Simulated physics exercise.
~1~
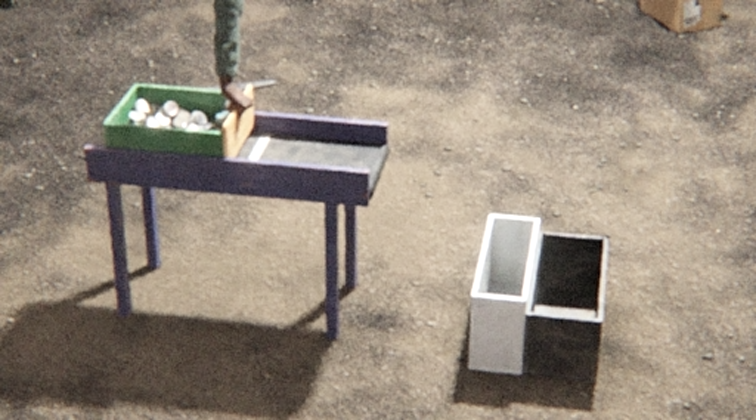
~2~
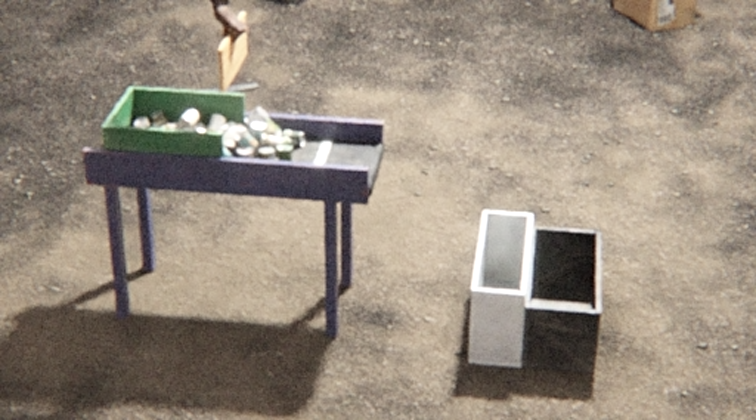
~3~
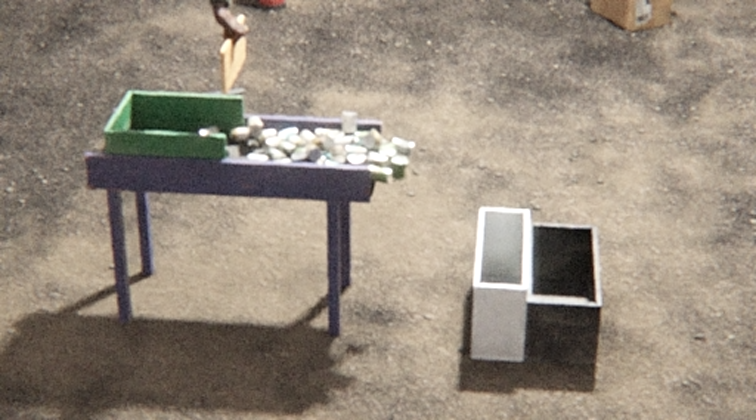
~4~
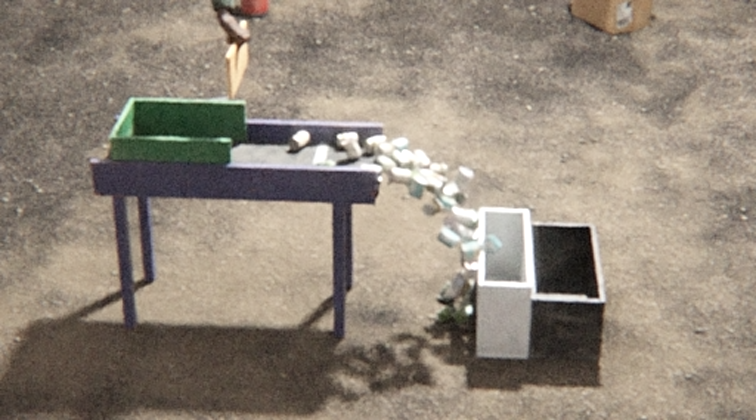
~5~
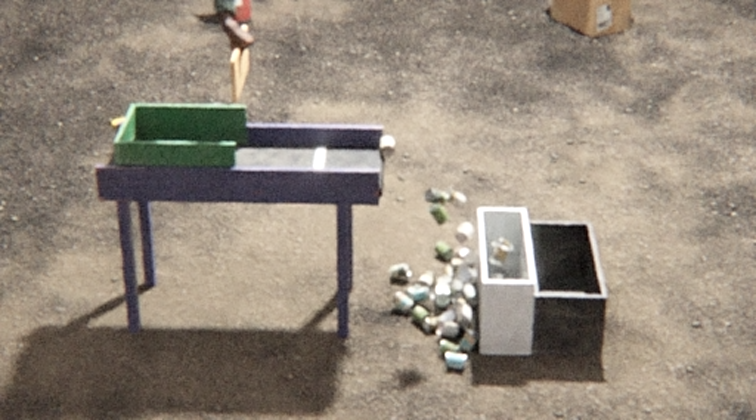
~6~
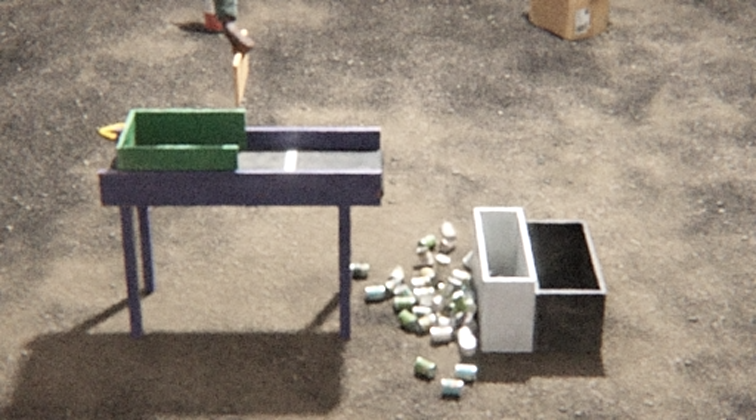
On bare dirt ground, small tins riding a conveyor from a green pen, spilling off its end and mostly landing short of a white tote.
